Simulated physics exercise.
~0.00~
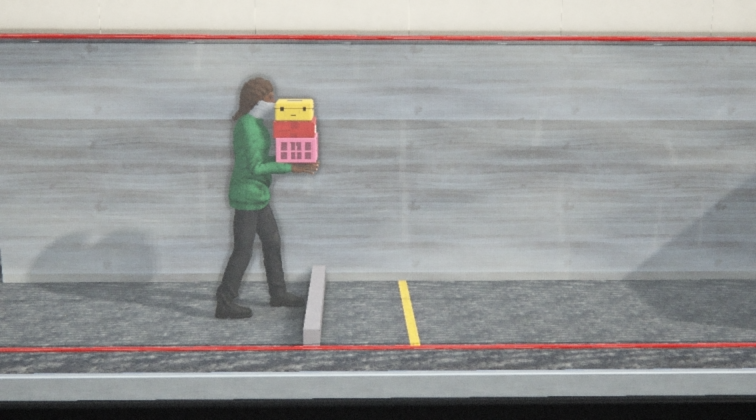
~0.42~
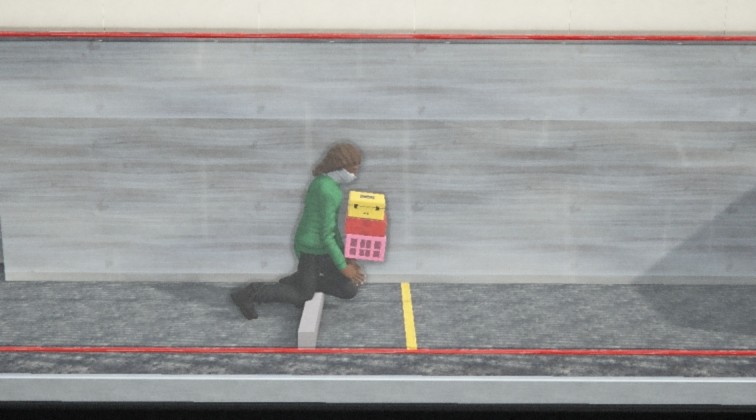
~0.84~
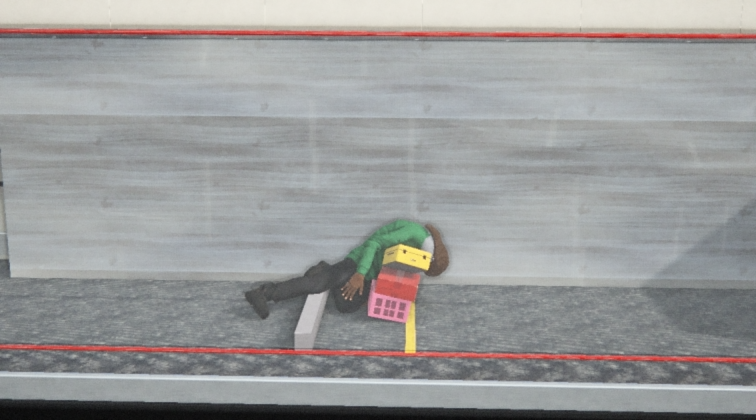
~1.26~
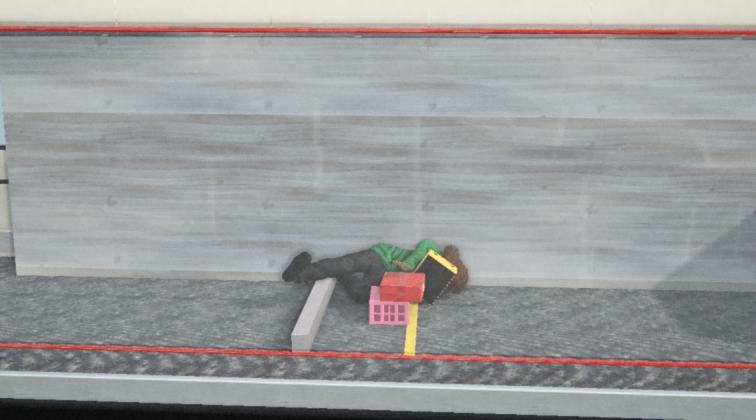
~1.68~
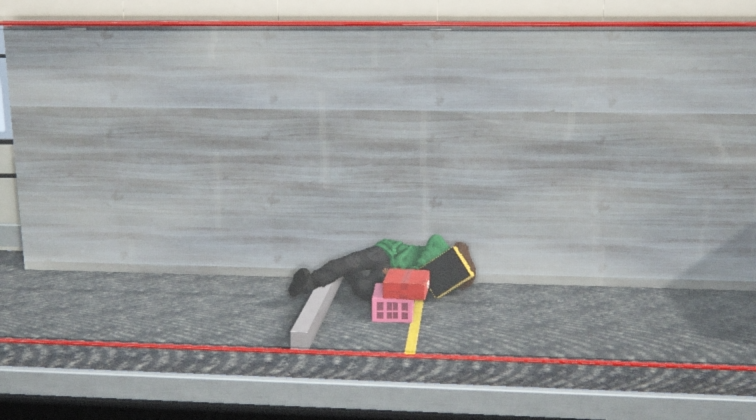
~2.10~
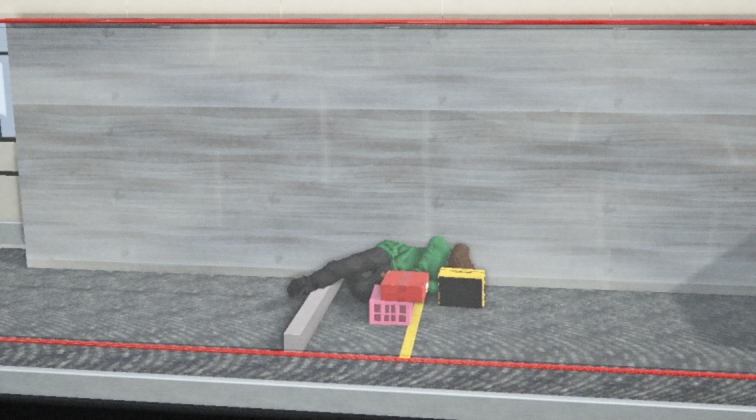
On a grey floor before a pale panelled wall, a figure in a green top and dark trousers stands behind a low rail, holding a yellow toolbox, a red carton and a pink crate stacked in both arms. The figure pitches to the right over the rail, knees folding as the stack drops with it. It crumples face down, and the toolbox tips off beyond the yellow line, turning before settling upright. The figure lies still, head past the line, while the crate, with the carton on top, rests short of it.
